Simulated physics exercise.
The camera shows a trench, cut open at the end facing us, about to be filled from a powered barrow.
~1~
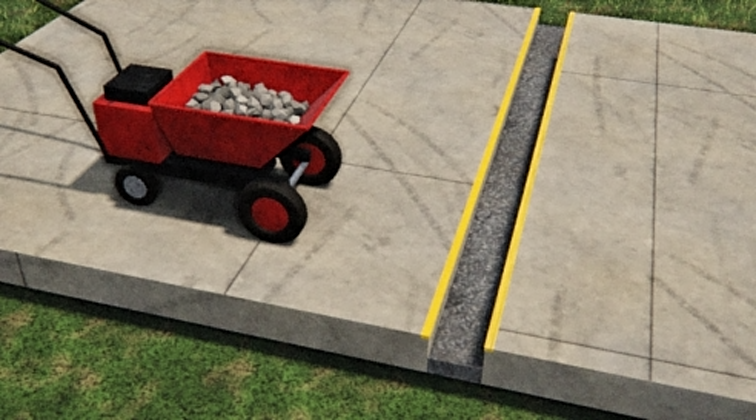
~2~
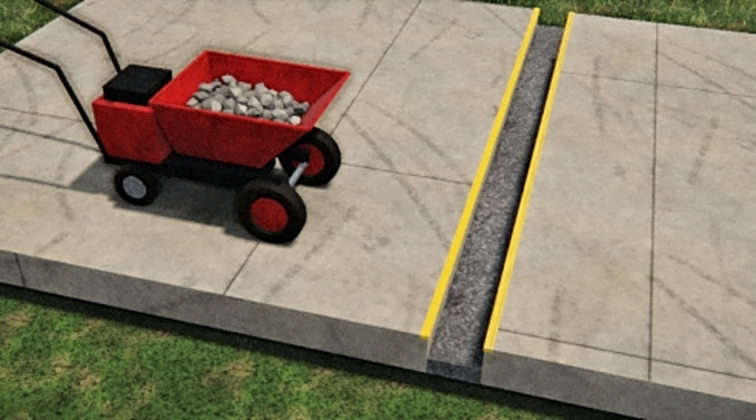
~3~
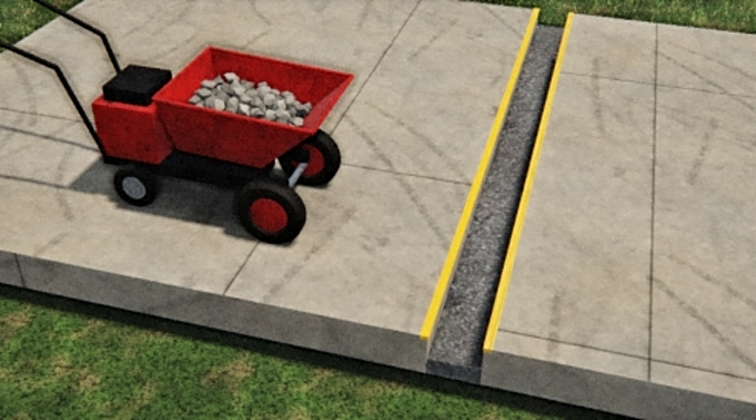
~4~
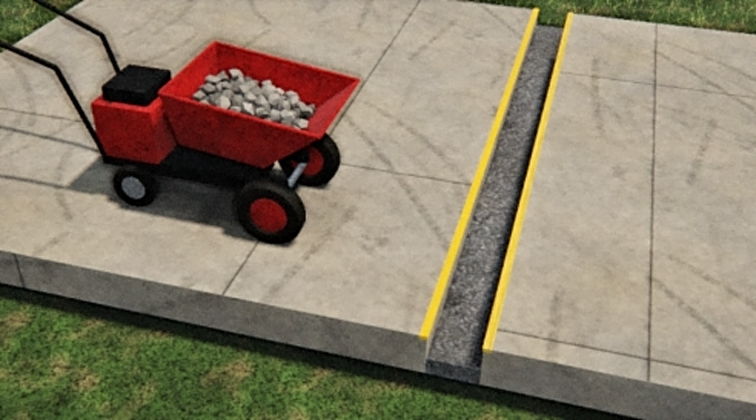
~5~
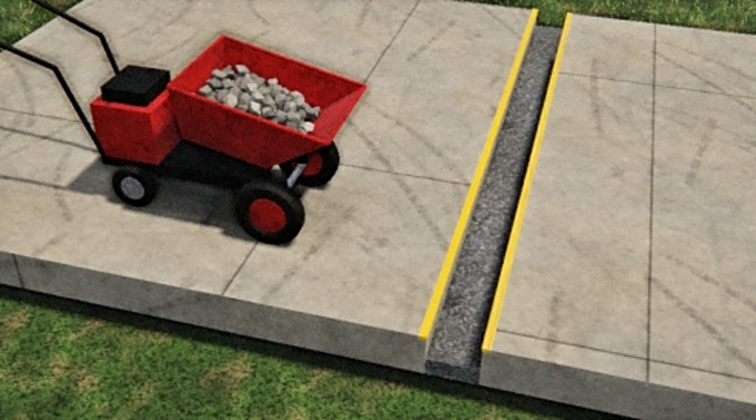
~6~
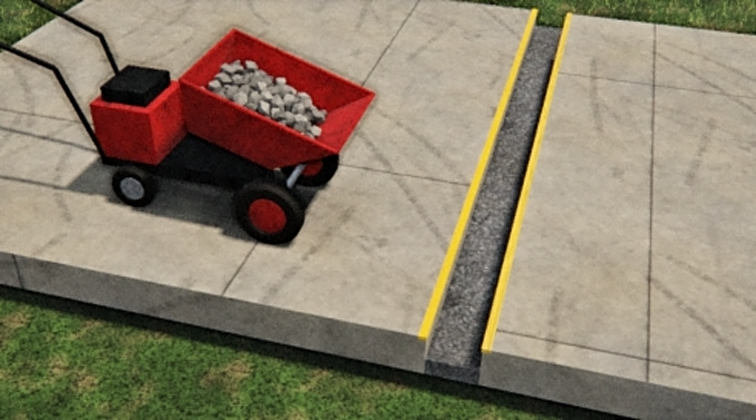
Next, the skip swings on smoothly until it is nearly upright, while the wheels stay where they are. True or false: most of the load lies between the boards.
False.
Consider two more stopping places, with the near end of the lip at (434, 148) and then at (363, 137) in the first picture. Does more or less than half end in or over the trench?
First: A minority of it. Second: The bulk of it.
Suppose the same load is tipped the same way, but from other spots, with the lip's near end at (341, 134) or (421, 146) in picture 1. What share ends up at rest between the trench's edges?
It works out to 60 per cent in the first case and 20 per cent in the second.
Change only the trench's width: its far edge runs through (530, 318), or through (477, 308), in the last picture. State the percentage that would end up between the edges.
The first try comes out at 30 percent and the second at 30 percent.
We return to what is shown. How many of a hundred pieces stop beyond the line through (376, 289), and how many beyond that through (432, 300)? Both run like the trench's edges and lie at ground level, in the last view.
Some 80 and some 40 per cent, respectively.
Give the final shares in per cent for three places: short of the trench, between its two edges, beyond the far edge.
Short 55, between 35, beyond 0 per cent.
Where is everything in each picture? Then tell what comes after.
Lip of the skip at (307, 128), level; top of the load at (229, 107), broken stones; first edge of the trench at (438, 299); far edge at (498, 311), the trench under half as wide as the skip, and about half as deep as wide, in the first picture.
Lip of the skip at (308, 130), level; top of the load at (229, 107), in the second picture.
Lip of the skip at (313, 133), tipped barely; top of the load at (233, 103), in the third picture.
Lip of the skip at (319, 137), tipped a little; top of the load at (237, 100), in the fourth picture.
Lip of the skip at (327, 144), tipped a little; top of the load at (231, 87), in the fifth picture.
Lip of the skip at (337, 153), tipped clearly; top of the load at (230, 90); first edge of the trench at (435, 300); far edge at (496, 312), in the sixth picture.
Soon after the last picture, skip tipped steeply; all in the skip.
A little later, skip tipped right over; nearly all in the skip; a small part short of the trench; a stray few falling.
Later still, skip tipped right over; about a quarter in the skip; about half short of the trench; about a quarter in or heaped over the trench.
By the end, skip tipped right over; a small part in the skip; about half short of the trench; about a third in or heaped over the trench; none beyond it.
